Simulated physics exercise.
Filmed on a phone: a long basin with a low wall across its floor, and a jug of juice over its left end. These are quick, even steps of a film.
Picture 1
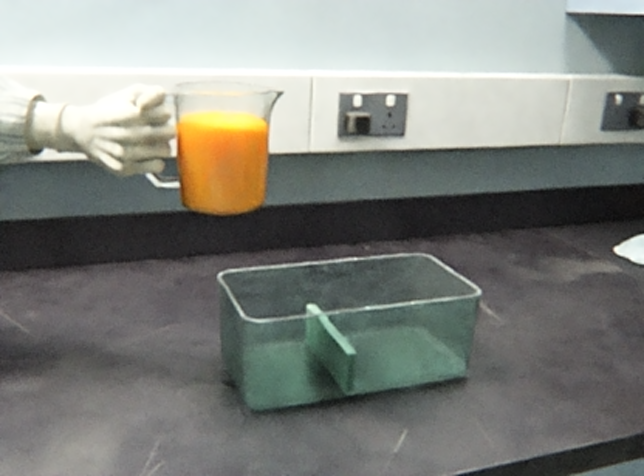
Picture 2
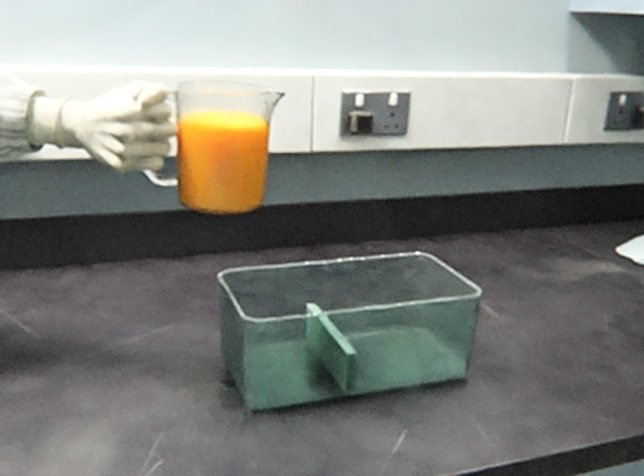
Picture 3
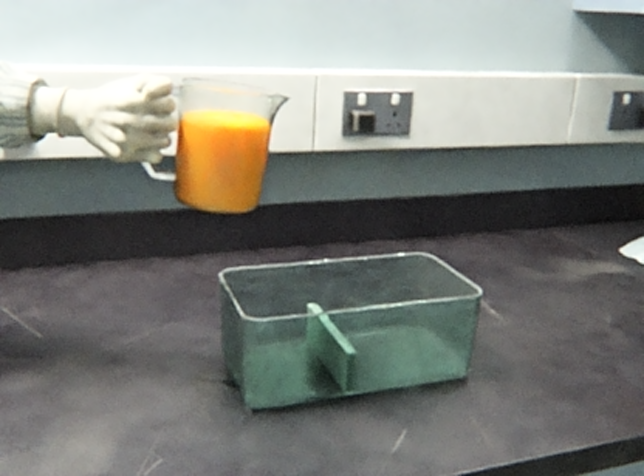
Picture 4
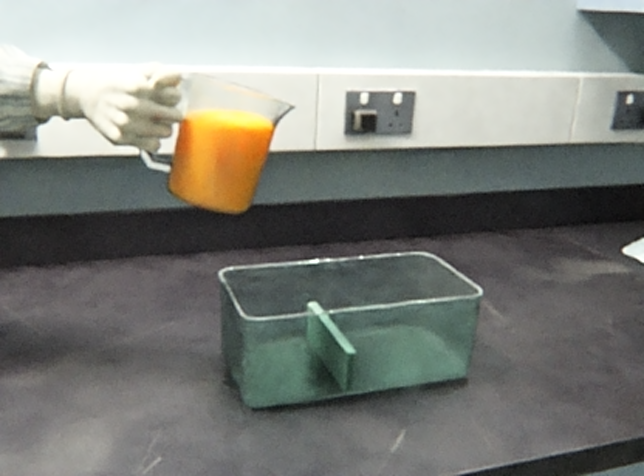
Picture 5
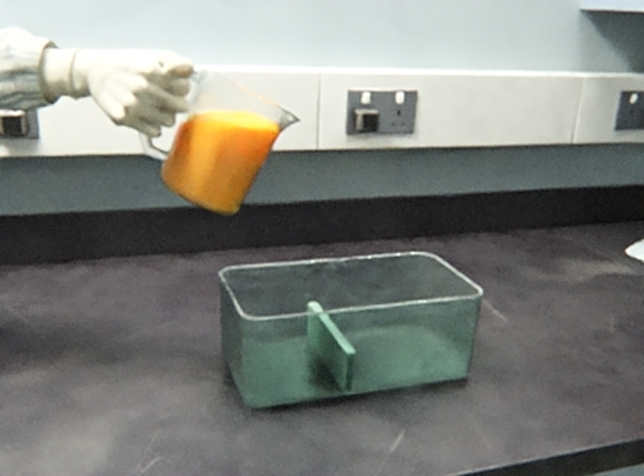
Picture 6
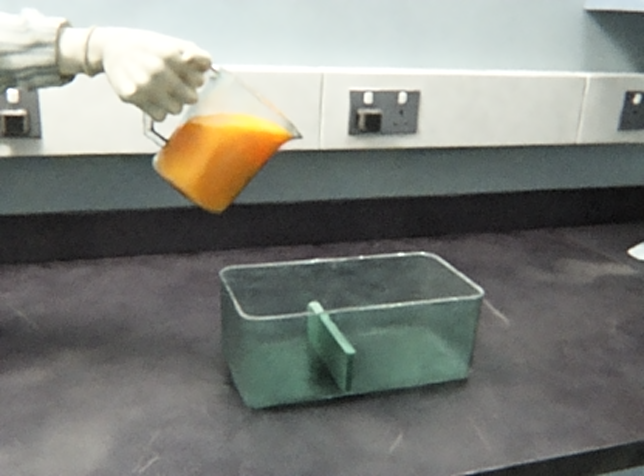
A white-gloved hand held a clear jug of orange juice above the left side of a greenish glass basin with a low divider, then steadily tilted it to the right.
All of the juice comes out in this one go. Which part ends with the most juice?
Most lies in the left-hand part.
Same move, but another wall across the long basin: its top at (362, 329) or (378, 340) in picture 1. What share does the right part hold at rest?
First some 5, then 20 per cent.
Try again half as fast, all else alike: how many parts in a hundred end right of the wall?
About 60 per cent.
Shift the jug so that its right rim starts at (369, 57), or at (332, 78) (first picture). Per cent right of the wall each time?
About 75 and 90 per cent.
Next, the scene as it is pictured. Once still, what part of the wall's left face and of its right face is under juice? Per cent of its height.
Some 40 per cent left and 20 right.
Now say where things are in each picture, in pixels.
In the first frame, it leans 0°; its right rim is at (284, 90); the juice meets the walls at (177, 120) and (264, 118); the long basin's rim runs from (231, 297) to (453, 273); the wall's top is at (330, 328).
In the second frame, it leans 2°; its right rim is at (286, 91); the juice meets the walls at (178, 118) and (265, 118).
In the third frame, it leans 7°; its right rim is at (290, 96); the juice meets the walls at (181, 117) and (267, 119).
In the fourth frame, it leans 15°; its right rim is at (296, 106); the juice meets the walls at (183, 119) and (271, 120).
In the fifth frame, it leans 26°; its right rim is at (300, 119); the juice meets the walls at (178, 129) and (279, 122).
In the sixth frame, it leans 38°; its right rim is at (303, 137); the juice meets the walls at (169, 140) and (286, 127).
A moment on, the tilt is 104° and 57 per cent is still to pour, 2 is left of the wall and 8 right of it.
Next, the tilt is 115° and 10 per cent is still to pour, 46 is left of the wall and 26 right of it.
Then the tilt is 115° and 0 per cent is still to pour, 64 is left of the wall and 31 right of it.
Later the tilt is 115° and 0 per cent is still to pour, 66 is left of the wall and 32 right of it.
At rest 66 per cent lies left of the wall, 32 right of it and 3 outside.
